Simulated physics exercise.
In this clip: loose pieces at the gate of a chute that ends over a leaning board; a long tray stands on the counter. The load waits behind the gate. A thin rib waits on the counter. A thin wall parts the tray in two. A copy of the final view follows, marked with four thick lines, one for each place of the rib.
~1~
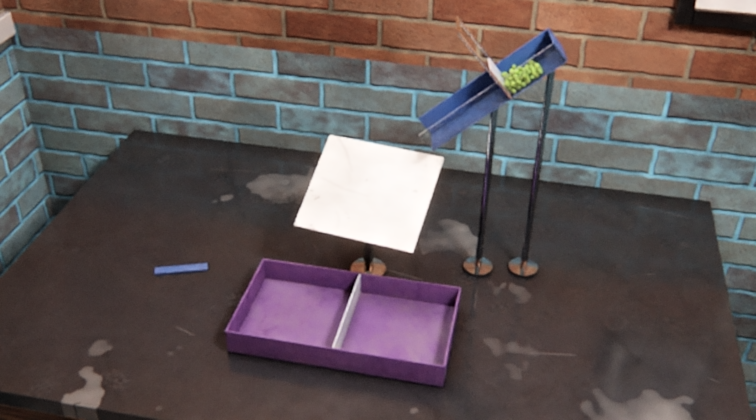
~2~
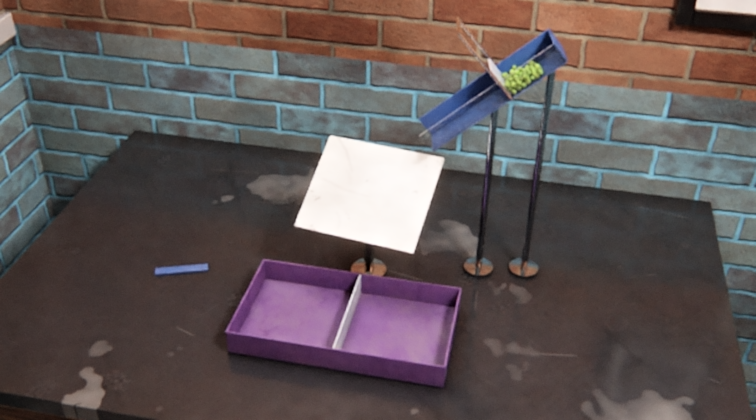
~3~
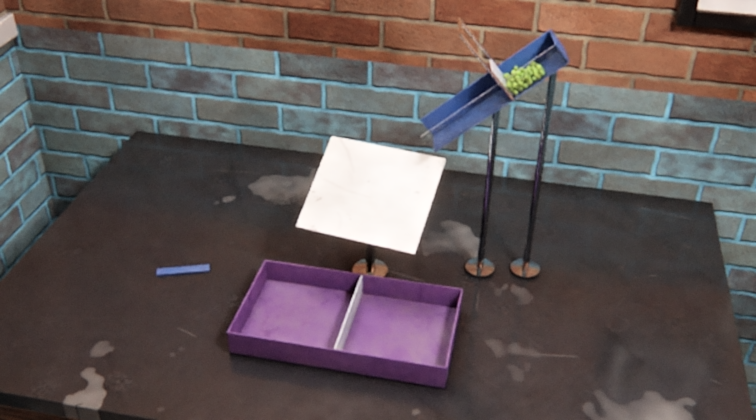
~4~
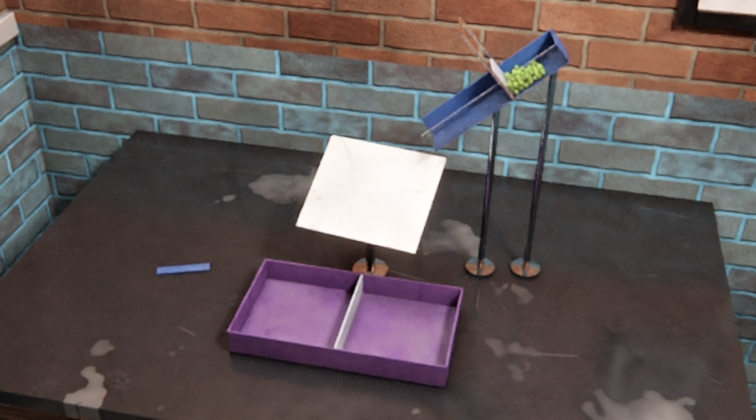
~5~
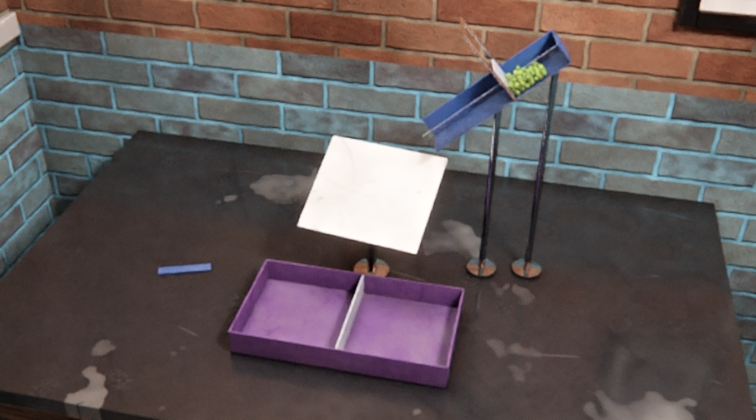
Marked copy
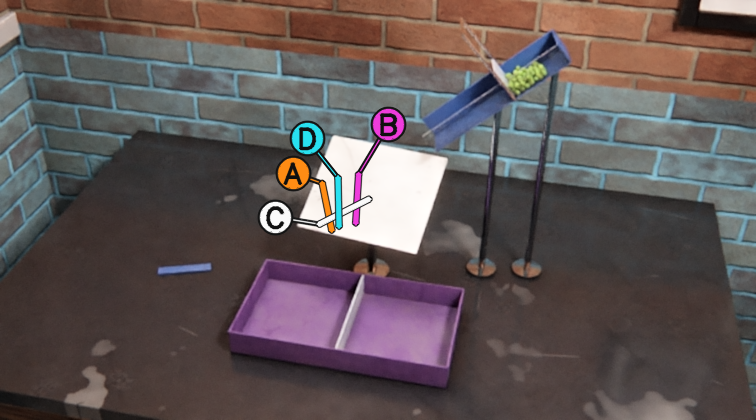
Dark counter by a brick wall, with green peas resting behind a blue chute's gate near a white board and divided purple tray.
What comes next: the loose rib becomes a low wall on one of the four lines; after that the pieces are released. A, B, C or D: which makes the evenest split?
The best line is B.
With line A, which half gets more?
The left half.
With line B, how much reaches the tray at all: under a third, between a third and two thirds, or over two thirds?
Line B gives over two thirds.
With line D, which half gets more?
The left half.
On the marked copy, line A from (322, 183) to (331, 230); line B from (358, 174) to (355, 222); line C from (368, 199) to (319, 224); line D from (338, 177) to (339, 226).
With A, of what is caught, all but a few in the left half, a small share in the right.
With B, of what is caught, close to a third in the left half, close to two thirds in the right.
With C, of what is caught, the bulk in the left half, close to a quarter in the right.
With D, of what is caught, the bulk in the left half, a small share in the right.
